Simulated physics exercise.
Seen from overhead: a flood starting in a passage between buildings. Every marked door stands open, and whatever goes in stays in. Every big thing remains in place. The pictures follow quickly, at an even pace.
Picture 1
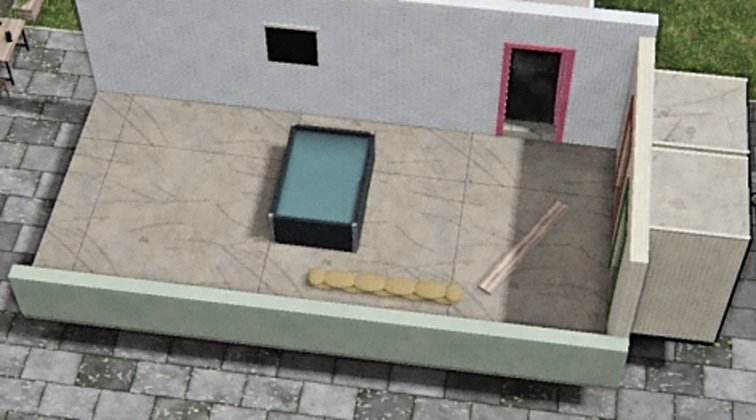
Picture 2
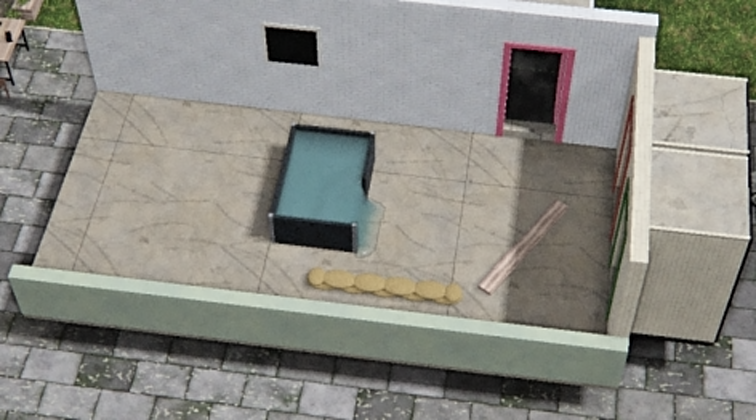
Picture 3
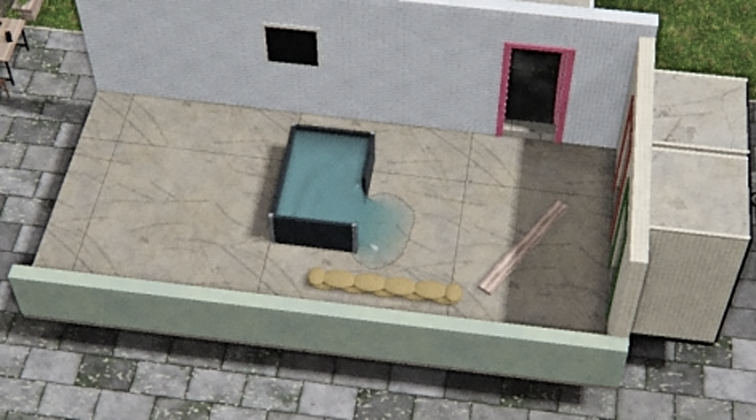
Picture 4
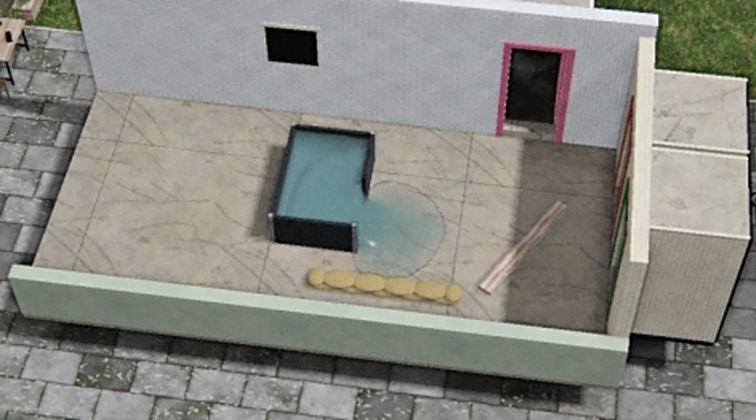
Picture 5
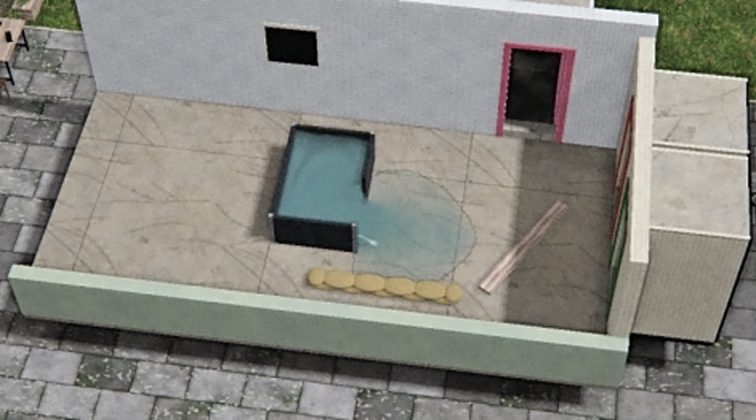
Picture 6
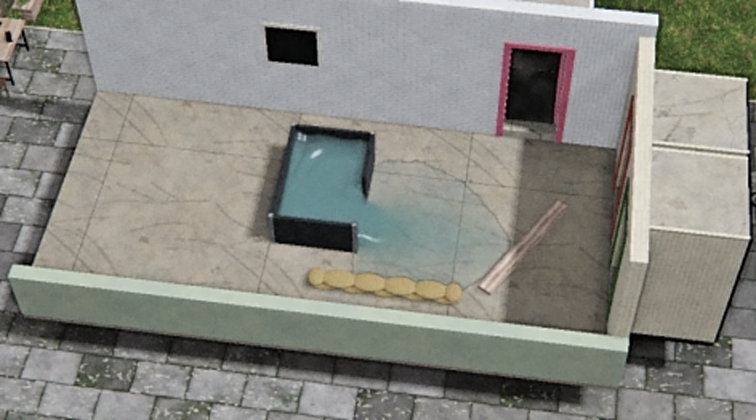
A pale-floored yard between buildings, seen from overhead at a slant by a still camera, has a white wall behind and a low green wall in front. A dark-sided open tank of blue-green water stands near the middle, with tan sacks below it, planks to the right and a pink-framed door behind. The tank's right side opens, and water pours out, spreading rightward across the floor toward the planks.
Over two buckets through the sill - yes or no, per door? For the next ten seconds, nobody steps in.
Red door - no, green door - yes, pink door - no.
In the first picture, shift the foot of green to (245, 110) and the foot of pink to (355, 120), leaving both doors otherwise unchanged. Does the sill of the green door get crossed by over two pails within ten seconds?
The green door falls short.
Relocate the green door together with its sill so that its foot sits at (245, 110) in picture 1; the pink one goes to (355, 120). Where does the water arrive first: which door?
I'd go with the door marked red.
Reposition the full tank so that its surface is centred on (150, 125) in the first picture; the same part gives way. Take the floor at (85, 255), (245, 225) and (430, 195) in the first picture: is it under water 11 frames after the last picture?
Spared, soaked, soaked.
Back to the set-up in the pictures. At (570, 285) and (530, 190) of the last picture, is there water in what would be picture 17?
The first spot inundated, the second inundated.
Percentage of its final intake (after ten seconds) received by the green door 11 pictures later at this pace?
I get 20 per cent.
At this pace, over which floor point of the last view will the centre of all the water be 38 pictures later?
It's close to (480, 219).
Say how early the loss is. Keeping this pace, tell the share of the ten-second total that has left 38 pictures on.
I'd estimate some 90 per cent.
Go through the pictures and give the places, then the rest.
In the first picture, the open tank at (323, 177) is whole and still.
In the second picture, water pours out at (358, 220) and has run to (362, 253).
In the third picture, the front is at (401, 204), out from the gap at (358, 220).
In the fourth picture, water pours out at (358, 221) and has run to (439, 223).
In the fifth picture, the front is at (470, 236), out from the gap at (358, 220).
In the sixth picture, water pours out at (358, 220) and has run to (502, 252).
A moment on, water covers 25 % of the floor; the red door not reached, the green door not reached, the pink door not reached.
Next, water covers 35 % of the floor; the red door wet at the sill, nothing in, the green door under two buckets in, the pink door wet at the sill, nothing in.
Then, water covers 35 % of the floor; the red door wet at the sill, nothing in, the green door over two buckets in, the pink door wet at the sill, nothing in.
Later, water covers 45 % of the floor; the red door wet at the sill, nothing in, the green door over two buckets in, the pink door wet at the sill, nothing in.
In the end, water covers 60 % of the floor; the red door wet at the sill, nothing in, the green door far over two buckets in, the pink door wet at the sill, nothing in.
